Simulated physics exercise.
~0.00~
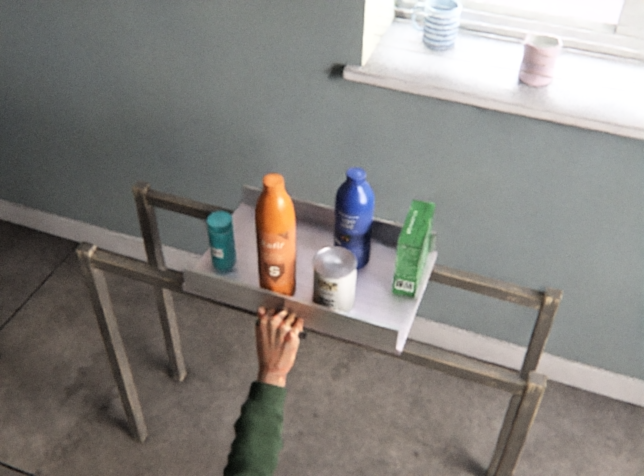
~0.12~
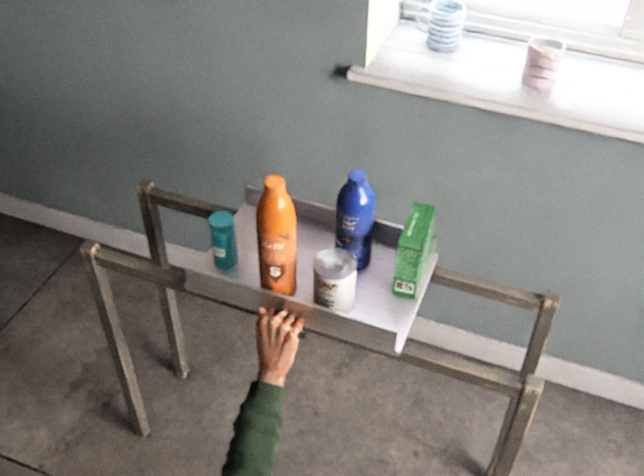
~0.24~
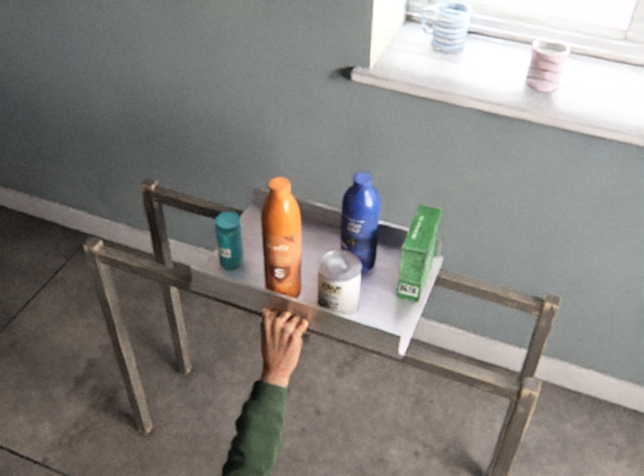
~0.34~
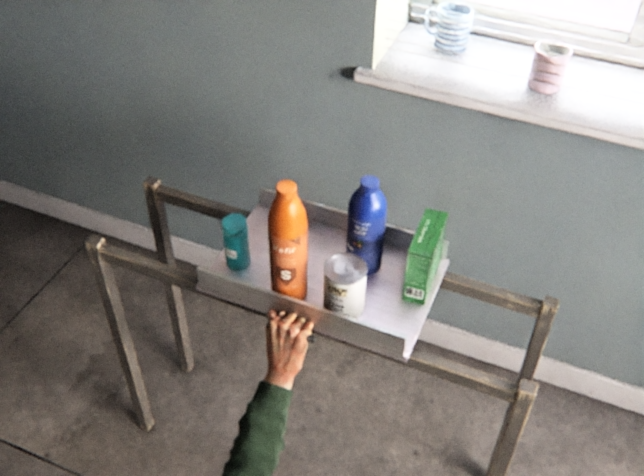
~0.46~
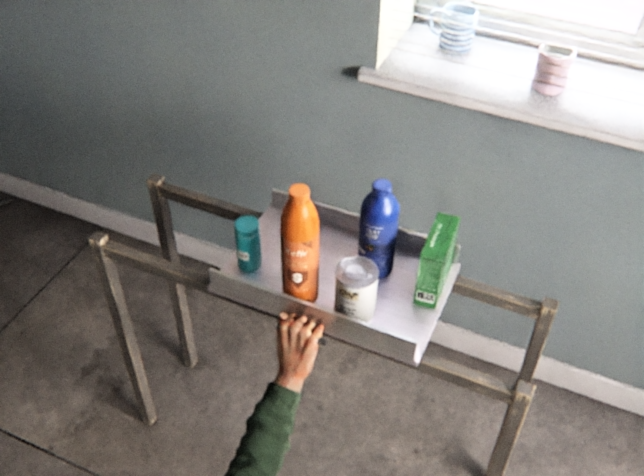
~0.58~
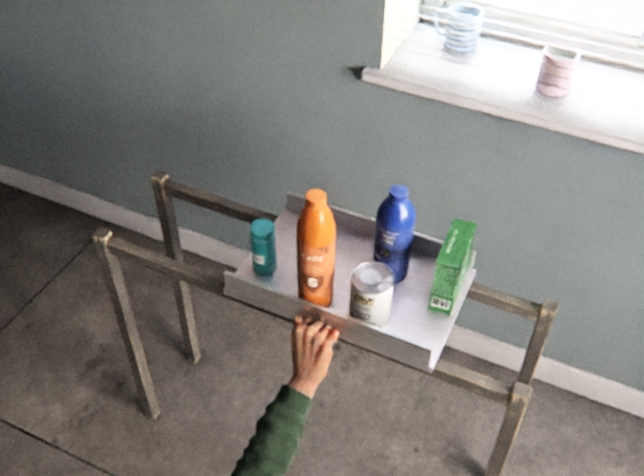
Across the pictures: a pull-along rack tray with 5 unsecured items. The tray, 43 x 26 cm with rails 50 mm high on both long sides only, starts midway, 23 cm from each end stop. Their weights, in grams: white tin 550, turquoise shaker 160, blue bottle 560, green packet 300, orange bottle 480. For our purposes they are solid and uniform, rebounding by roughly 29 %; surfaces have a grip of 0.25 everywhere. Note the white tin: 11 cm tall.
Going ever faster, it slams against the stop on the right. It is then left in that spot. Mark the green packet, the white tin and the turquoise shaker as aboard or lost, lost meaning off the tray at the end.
Green packet: Lost; white tin: Aboard; turquoise shaker: Aboard.
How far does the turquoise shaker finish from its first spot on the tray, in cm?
I'd put it at about 4 centimetres.
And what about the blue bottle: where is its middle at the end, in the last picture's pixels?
It finishes around (490, 264).
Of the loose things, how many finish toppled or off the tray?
Altogether, 1.
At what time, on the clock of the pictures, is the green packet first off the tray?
It happens near 1.1 s.
After 0.98 s, tray 23 cm right.
After 1.18 s, tray 23 cm right; green packet now off the tray; white tin moved 4 cm near (469, 332); turquoise shaker moved 4 cm near (351, 278).
After 1.38 s, tray 23 cm right; white tin moved 4 cm near (469, 332); turquoise shaker moved 4 cm near (351, 278); blue bottle moved 4 cm.
In the end (1.8 s), off the tray, green packet; the other 4 under 5 cm from the start. In the last view, white tin near (469, 332).
